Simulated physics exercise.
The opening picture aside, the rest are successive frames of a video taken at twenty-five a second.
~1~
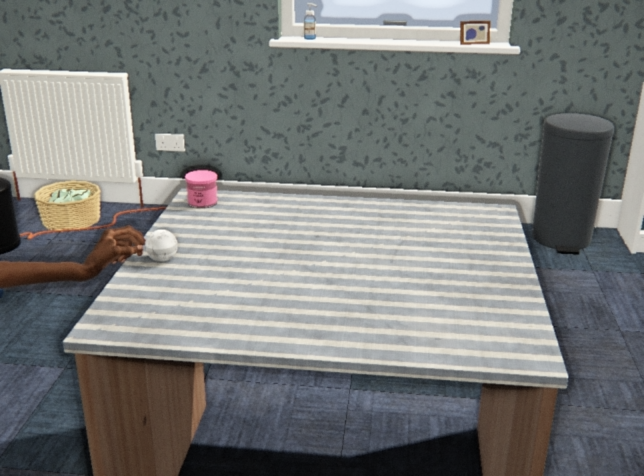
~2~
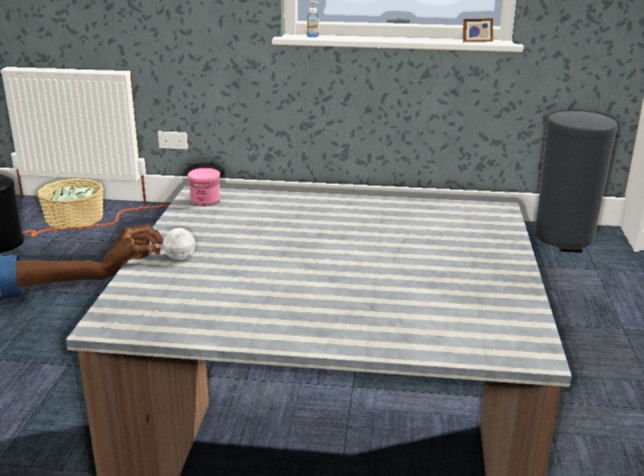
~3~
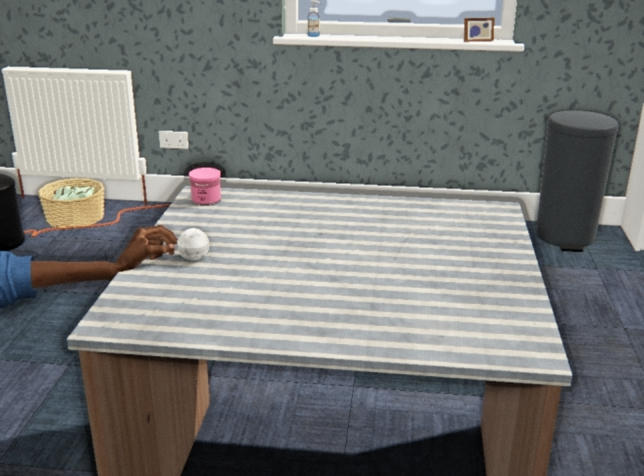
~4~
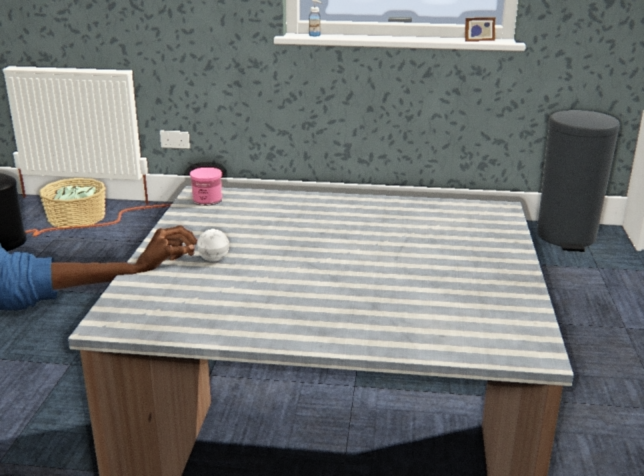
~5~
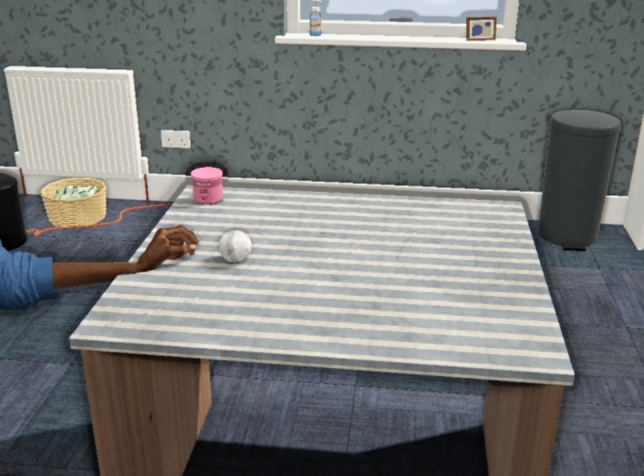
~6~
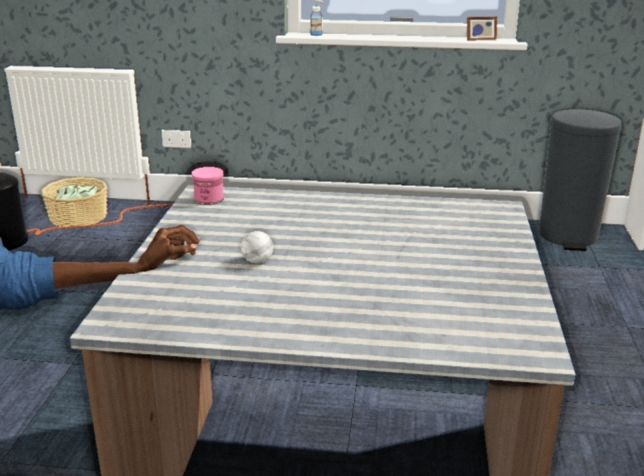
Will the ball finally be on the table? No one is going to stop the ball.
It makes it off the table.
Then, 0.40 s later than the last frame, white ball moved well along near (456, 259).
Then, 0.80 s later than the last frame, white ball now off the table.
When it is over, off the table, white ball.
